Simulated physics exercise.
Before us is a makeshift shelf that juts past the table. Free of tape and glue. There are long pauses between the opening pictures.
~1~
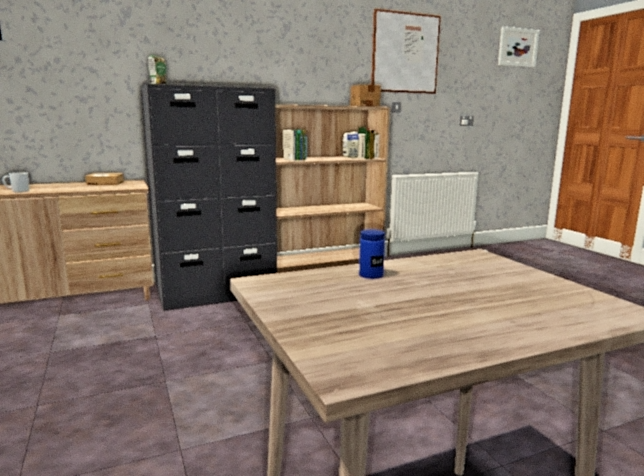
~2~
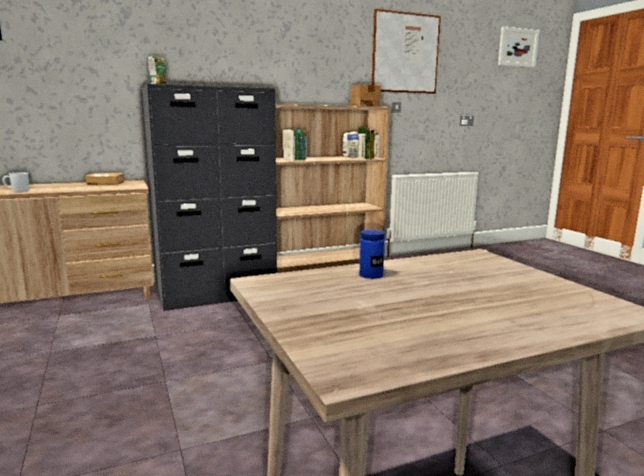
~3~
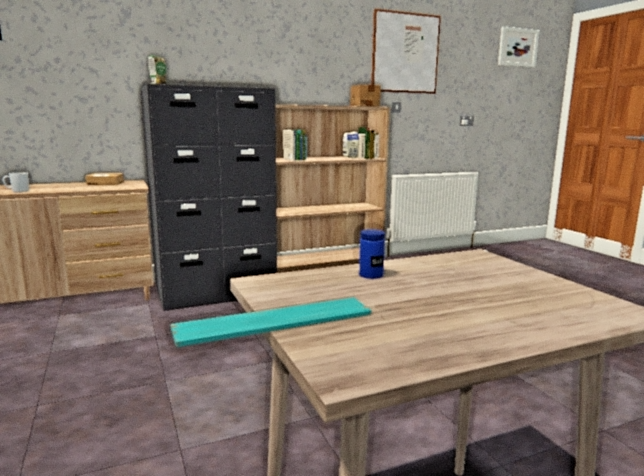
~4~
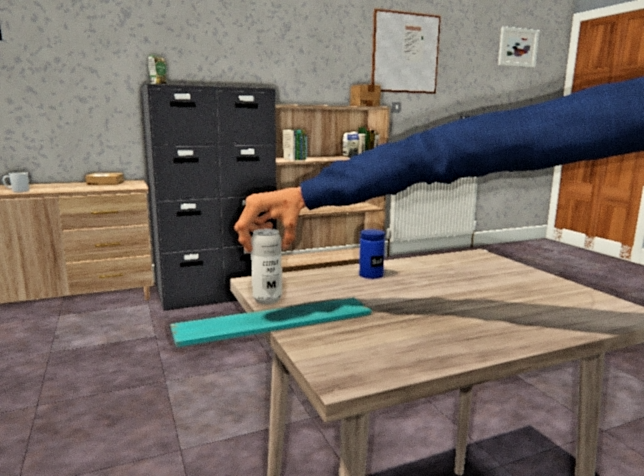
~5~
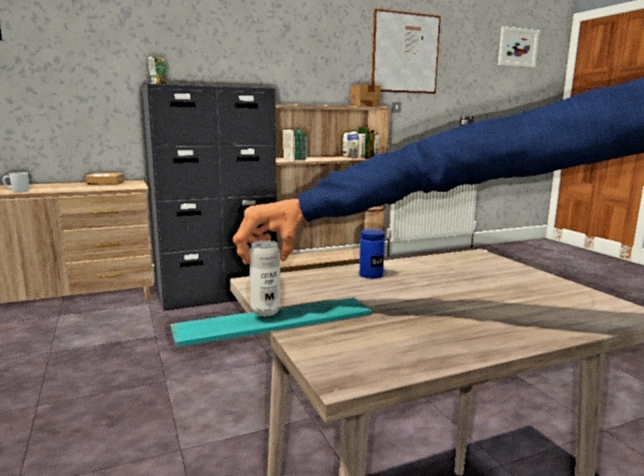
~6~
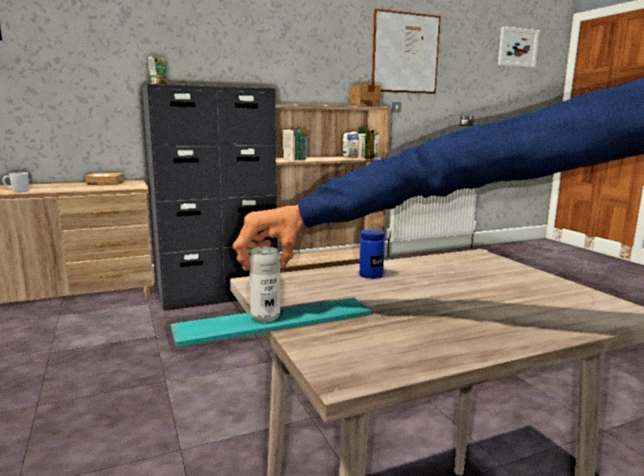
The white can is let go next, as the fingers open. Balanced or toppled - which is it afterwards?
Balanced.
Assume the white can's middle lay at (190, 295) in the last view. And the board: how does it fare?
Well, it simply tumbles down.
Then, 0.30 s after the last picture, nothing has stirred.
Then, 0.70 s after the last picture, white can resting near (265, 285).
At rest, all 3 in place. Seen from the same camera at the end, white can near (265, 285). The board keeps its balance.
